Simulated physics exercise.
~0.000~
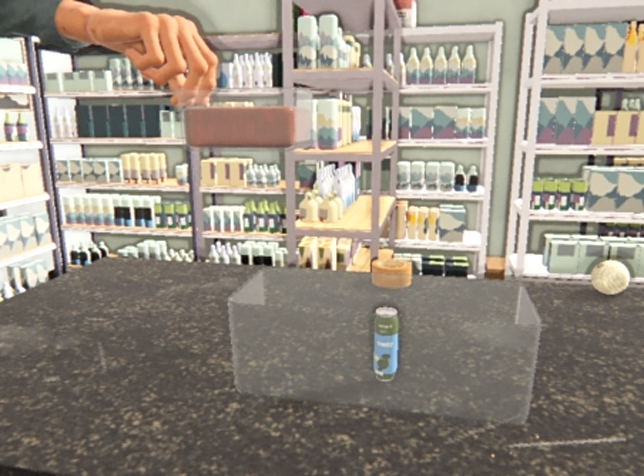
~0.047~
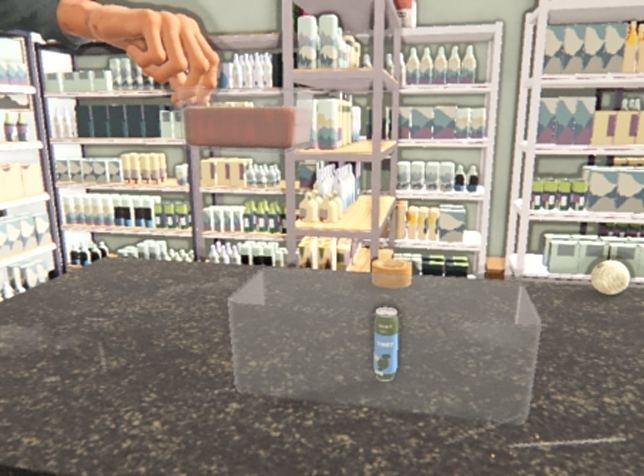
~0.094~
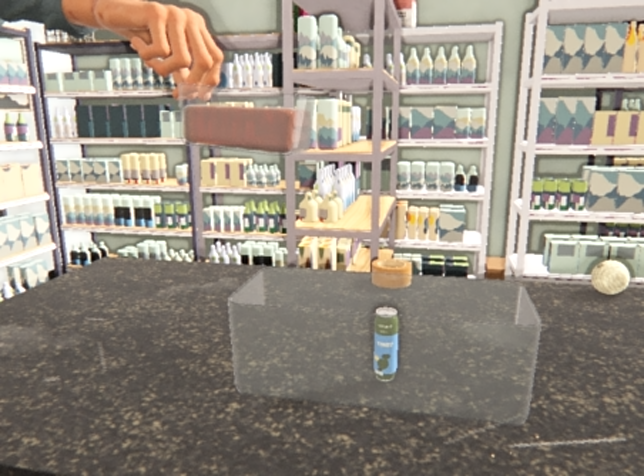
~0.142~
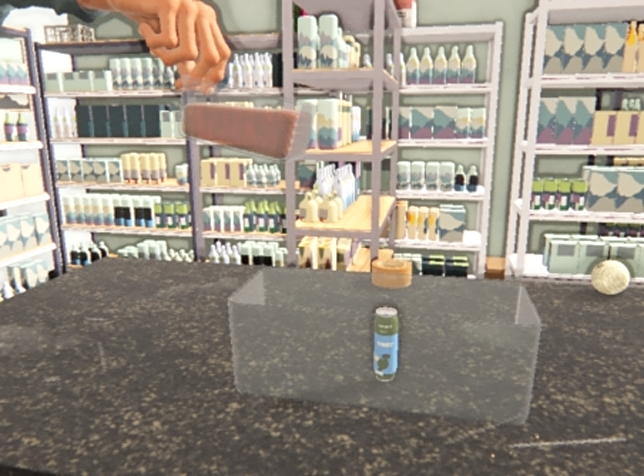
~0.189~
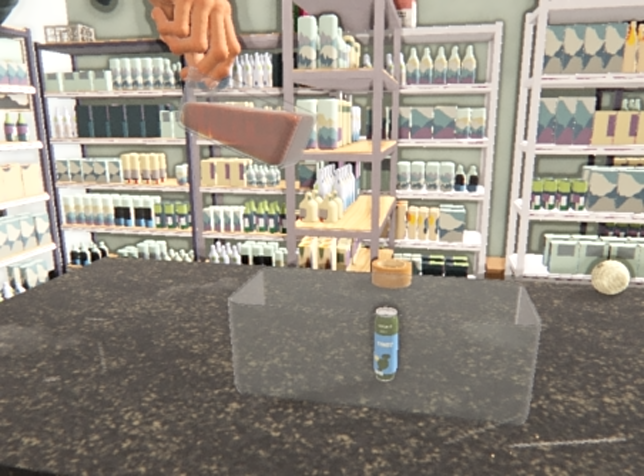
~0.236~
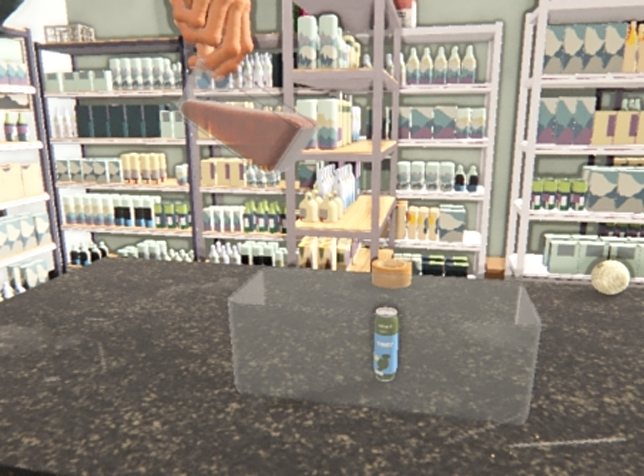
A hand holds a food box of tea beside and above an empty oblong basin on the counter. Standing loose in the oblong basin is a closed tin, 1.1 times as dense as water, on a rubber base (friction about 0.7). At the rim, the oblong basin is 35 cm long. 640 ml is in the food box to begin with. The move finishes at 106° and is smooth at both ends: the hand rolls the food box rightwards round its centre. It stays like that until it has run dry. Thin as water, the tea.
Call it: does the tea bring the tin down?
Call: Brought down.
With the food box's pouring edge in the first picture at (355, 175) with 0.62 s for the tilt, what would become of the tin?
After that, the tin stays vertical.
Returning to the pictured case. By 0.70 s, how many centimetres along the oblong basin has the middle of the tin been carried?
Its middle sits about 3 cm from the start.
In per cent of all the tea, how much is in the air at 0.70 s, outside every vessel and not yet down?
Something like 8 per cent of the total.
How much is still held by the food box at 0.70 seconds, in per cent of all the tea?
Share remaining: Approx. 4 %.
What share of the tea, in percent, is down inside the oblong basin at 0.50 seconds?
Around 16%.
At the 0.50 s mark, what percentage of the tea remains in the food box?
18 %.
After 0.50 s the tilt is 97° and 18 per cent is still to pour; the tin stands where it began.
After 0.70 s the tilt is 106° and 4 per cent is still to pour; the tin leans 7°.
After 0.90 s the tilt is 106° and 0 per cent is still to pour; the tin lies on its side.
After 1.12 s the tilt is 106° and 0 per cent is still to pour; the tin lies on its side.
In the end the tin lies on its side.
